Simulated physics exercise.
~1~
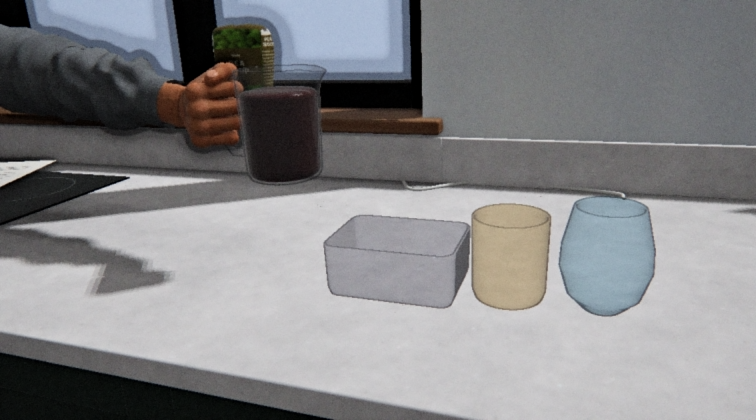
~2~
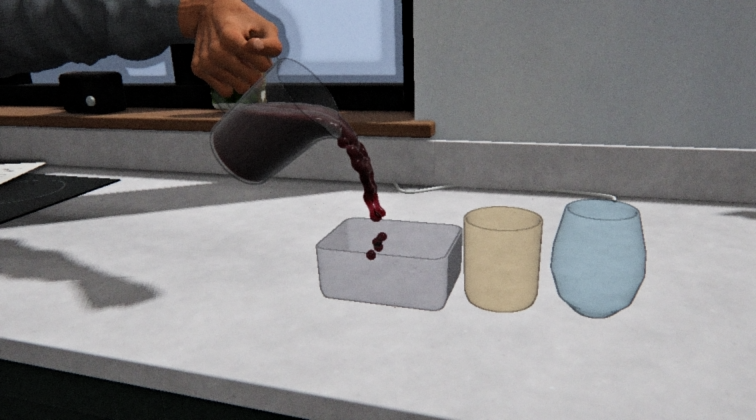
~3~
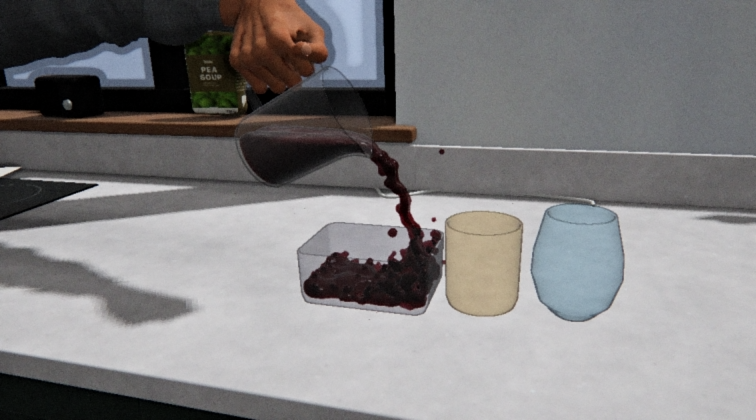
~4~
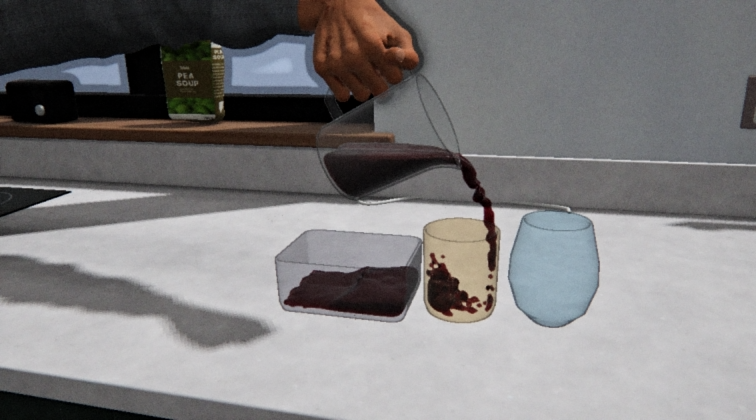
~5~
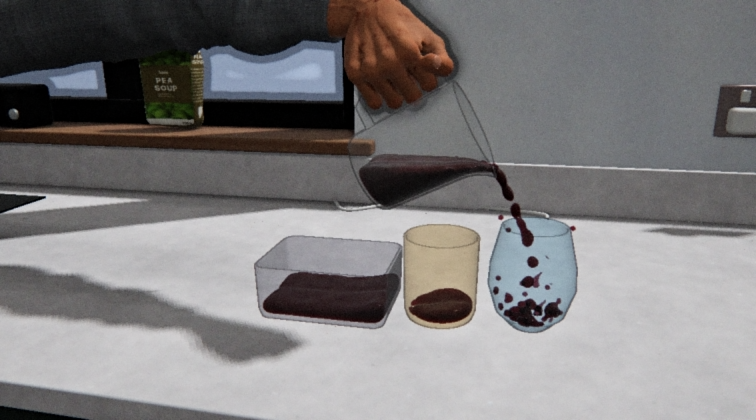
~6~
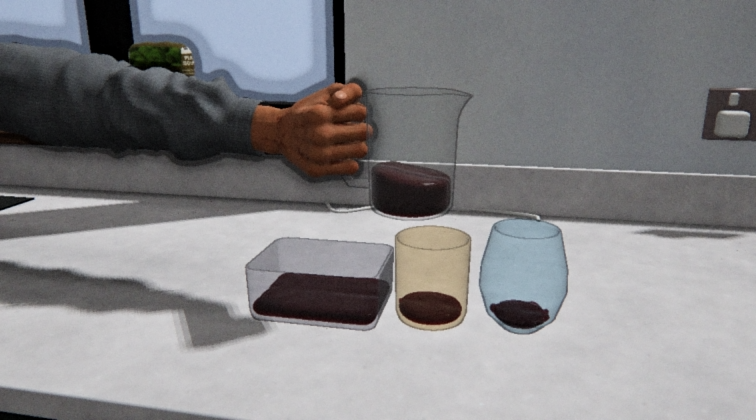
A hand tilting a glass jug, pouring dark red wine into a clear box, yellow mug and blue glass, then levelling it, part-full.
